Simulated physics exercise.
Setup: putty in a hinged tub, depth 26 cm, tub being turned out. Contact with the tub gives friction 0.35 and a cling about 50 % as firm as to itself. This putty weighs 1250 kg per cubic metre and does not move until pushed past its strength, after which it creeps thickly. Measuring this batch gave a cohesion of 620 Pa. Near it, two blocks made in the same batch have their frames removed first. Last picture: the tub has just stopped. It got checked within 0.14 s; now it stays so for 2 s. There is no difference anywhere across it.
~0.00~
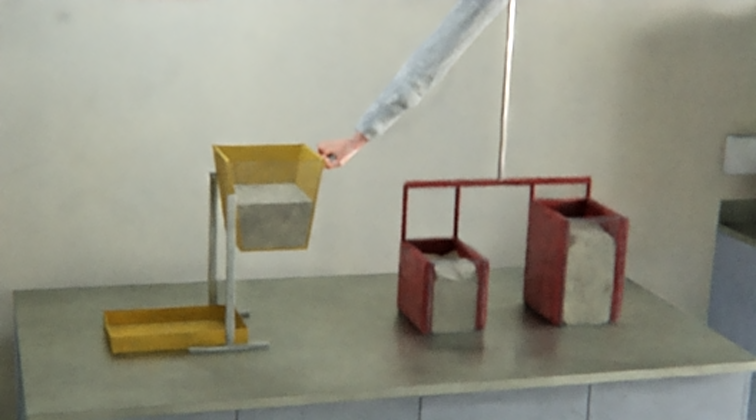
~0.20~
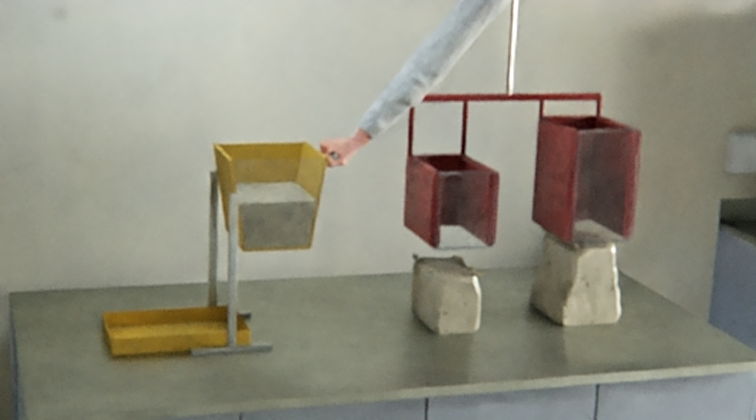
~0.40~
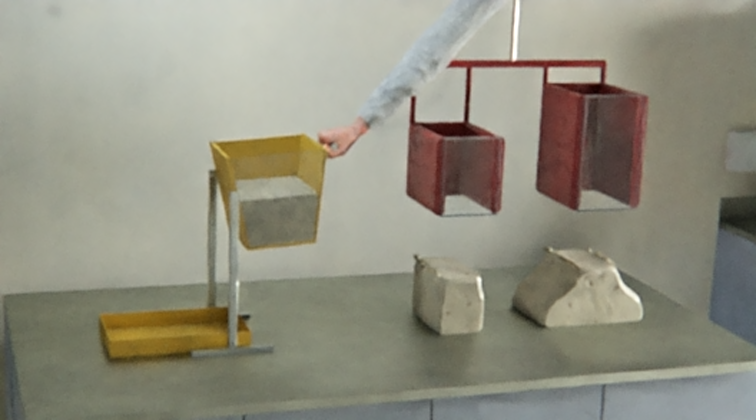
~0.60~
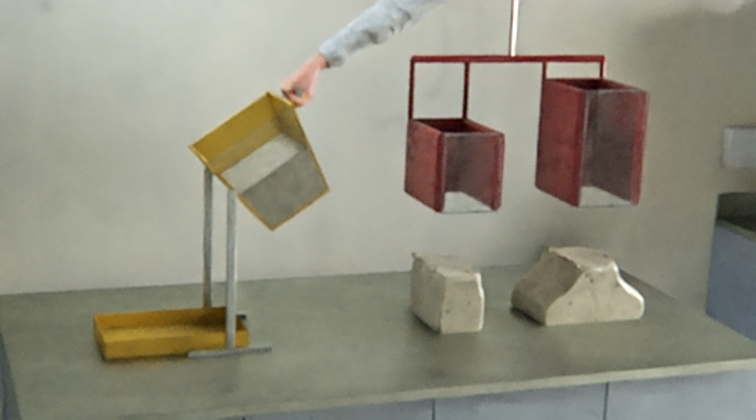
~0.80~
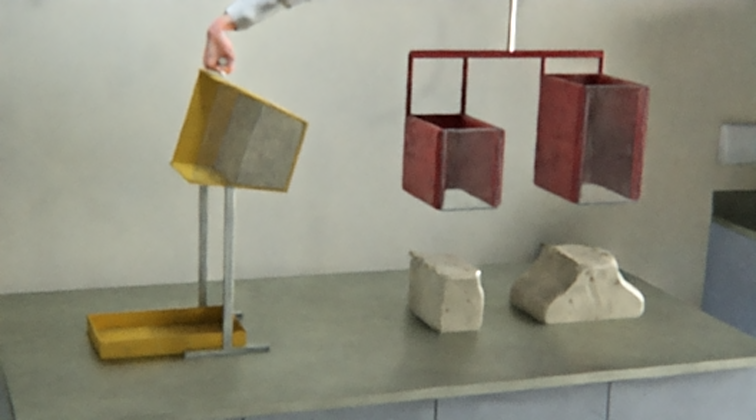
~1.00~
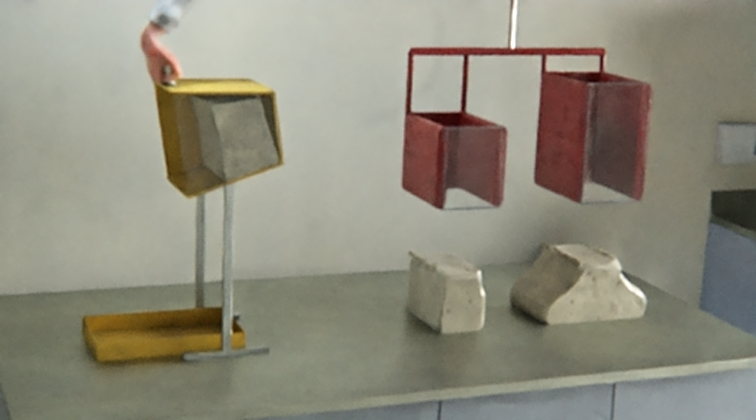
Red boxes lift, the right grey block slumps, then a hand turns a yellow tub leftward.
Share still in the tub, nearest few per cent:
0 %.
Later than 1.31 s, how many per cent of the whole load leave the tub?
My estimate is near 60 in a hundred.
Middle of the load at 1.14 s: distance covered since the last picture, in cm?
It has gone close to 7 cm.
By 1.14 s, the tub is at 99 degrees and holds 100 %.
By 1.31 s, the tub is at 99 degrees and holds 60 %.
By 1.48 s, the tub is at 99 degrees and holds 20 %.
By 1.65 s, the tub is at 99 degrees and holds 0 %.
By 3.00 s, at the end, the tub is at 99 degrees and holds 0 %.
